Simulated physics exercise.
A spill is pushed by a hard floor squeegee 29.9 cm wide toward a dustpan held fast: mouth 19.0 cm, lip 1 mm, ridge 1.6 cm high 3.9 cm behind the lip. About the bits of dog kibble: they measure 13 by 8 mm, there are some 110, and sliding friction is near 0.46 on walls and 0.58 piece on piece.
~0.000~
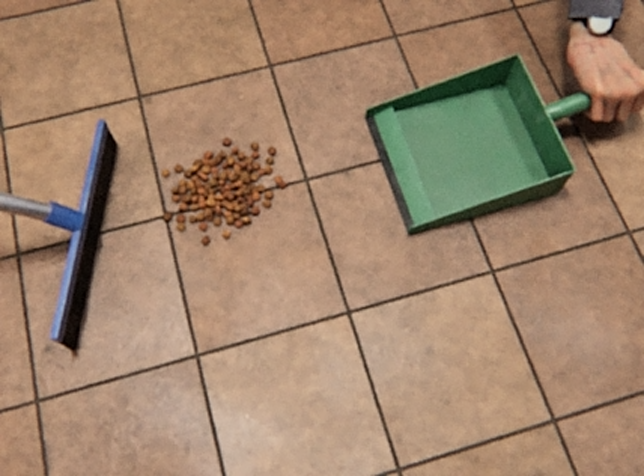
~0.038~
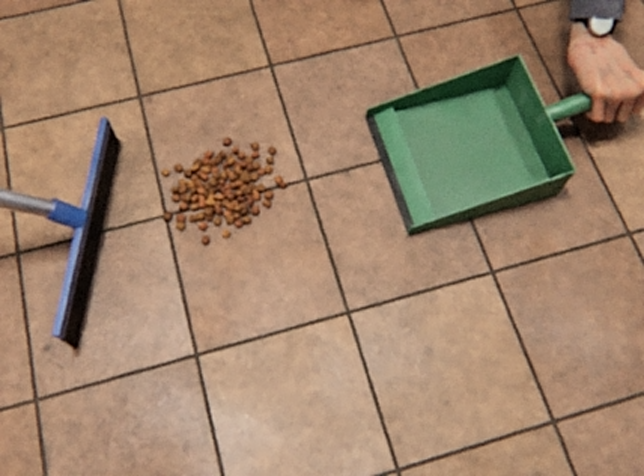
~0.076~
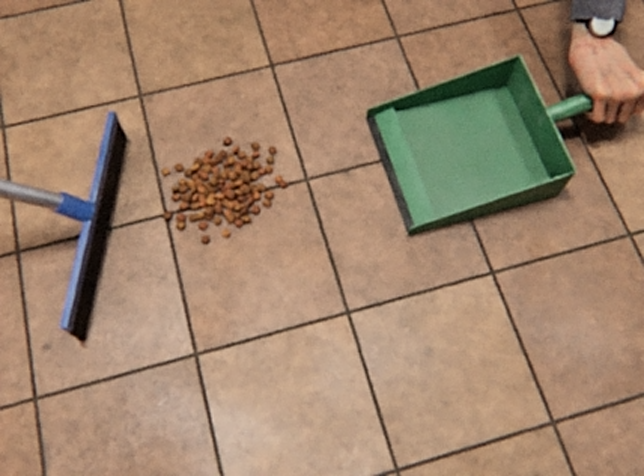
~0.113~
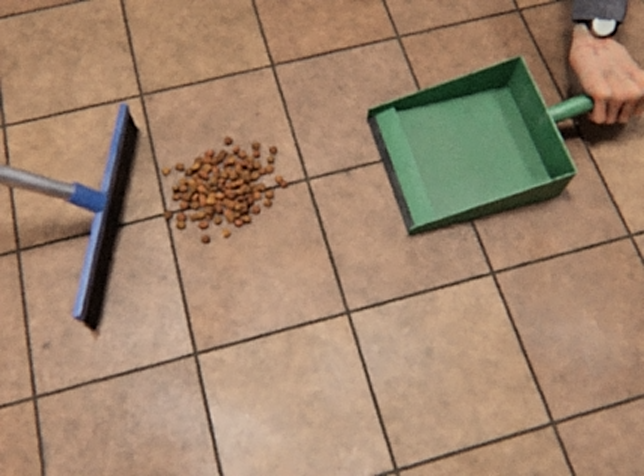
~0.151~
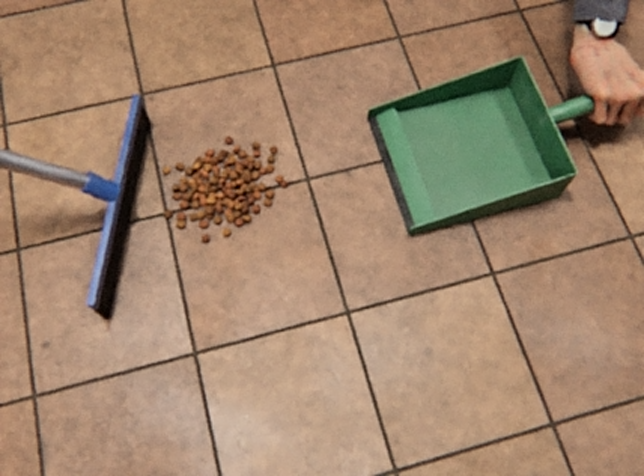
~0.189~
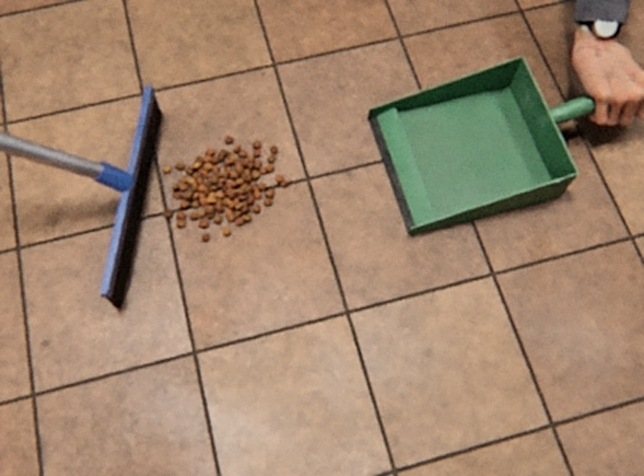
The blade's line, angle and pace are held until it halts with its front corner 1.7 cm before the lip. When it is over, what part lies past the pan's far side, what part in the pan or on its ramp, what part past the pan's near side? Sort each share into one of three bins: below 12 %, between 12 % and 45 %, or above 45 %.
Past the pan's far side: Between 12 % and 45 %; in the pan or on its ramp: Below 12 %; past the pan's near side: Below 12 %.
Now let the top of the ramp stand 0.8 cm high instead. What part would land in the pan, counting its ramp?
With that ramp, near 0 per cent.
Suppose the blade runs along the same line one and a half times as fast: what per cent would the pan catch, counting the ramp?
It would be near 0 per cent.
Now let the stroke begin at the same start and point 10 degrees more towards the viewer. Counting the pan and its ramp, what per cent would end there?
Roughly 0 percent.
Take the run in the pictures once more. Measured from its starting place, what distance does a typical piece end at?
About 12 cm.
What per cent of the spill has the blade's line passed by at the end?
Around 20 per cent.
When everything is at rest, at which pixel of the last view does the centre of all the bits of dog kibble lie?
Centre at rest, approx.: (320, 161) px.
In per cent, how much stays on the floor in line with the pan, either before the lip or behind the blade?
I'd estimate close to 80 per cent.
After 0.47 s, middle of the blade 21 cm from the lip; 0 % over the lip, far side 10 %, near side 0 %.
Then, at 0.66 s, middle of the blade 12 cm from the lip; 0 % over the lip, far side 15 %, near side 0 %.
After 0.97 s, middle of the blade 7 cm from the lip; 0 % over the lip, far side 20 %, near side 0 %.
In the end, at 1.3 s, far side 20 %, pan 0 %, near side 0 %, in front of the lip or behind the blade 80 %.
